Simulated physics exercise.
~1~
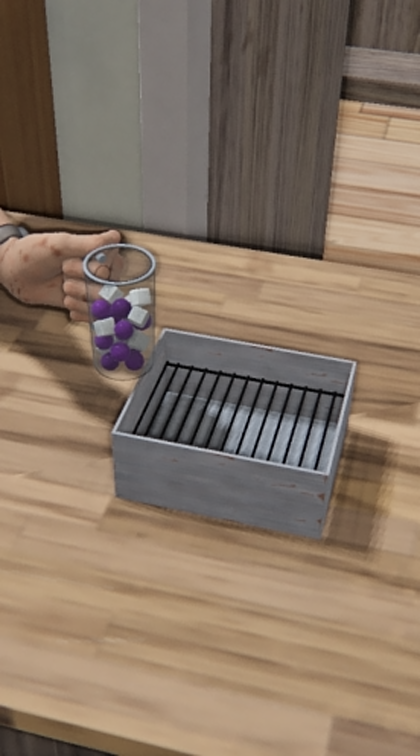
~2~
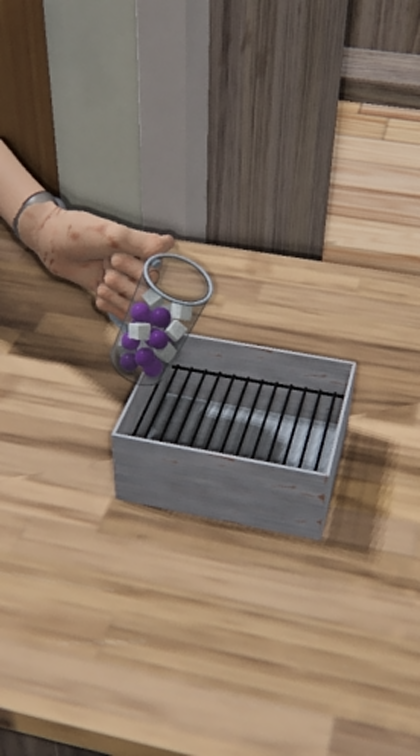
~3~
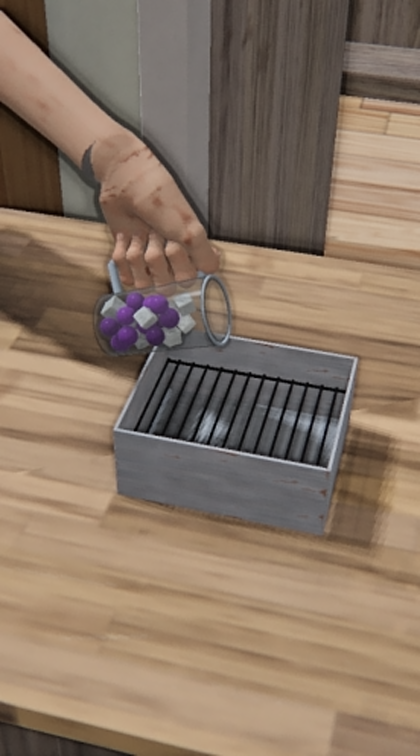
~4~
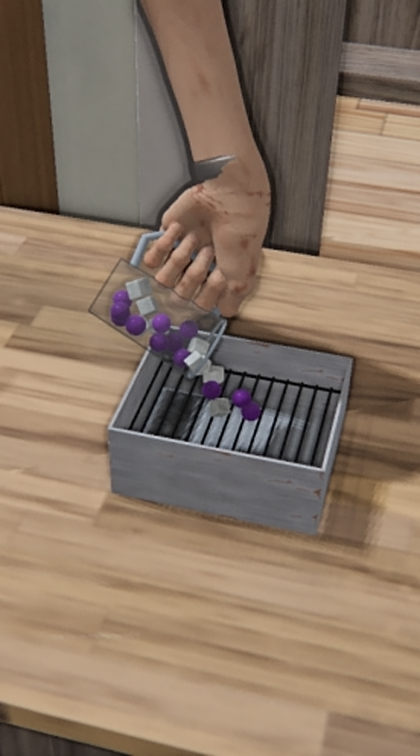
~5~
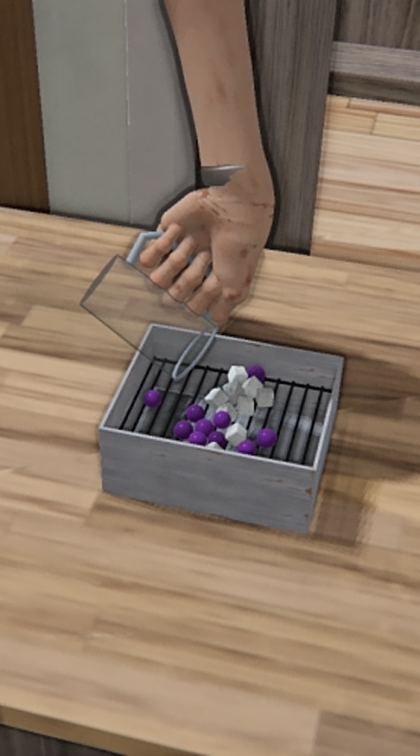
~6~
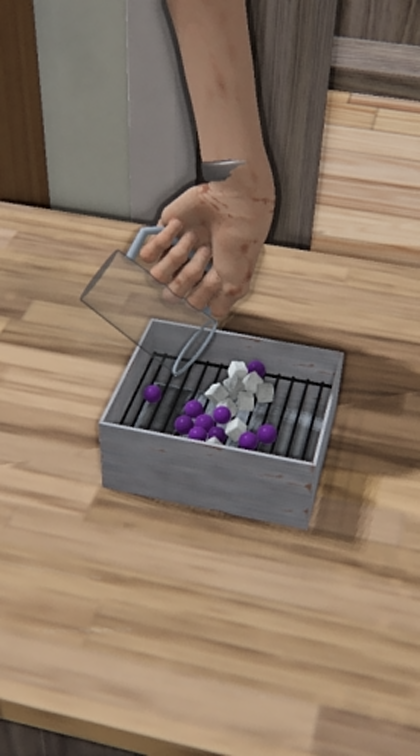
The clip shows a hand tipping a clear cup of white cubes and purple balls over a gray box fitted with dark wires on a wooden table, pouring until the cup is empty, with all the pieces ending up resting on the wires.
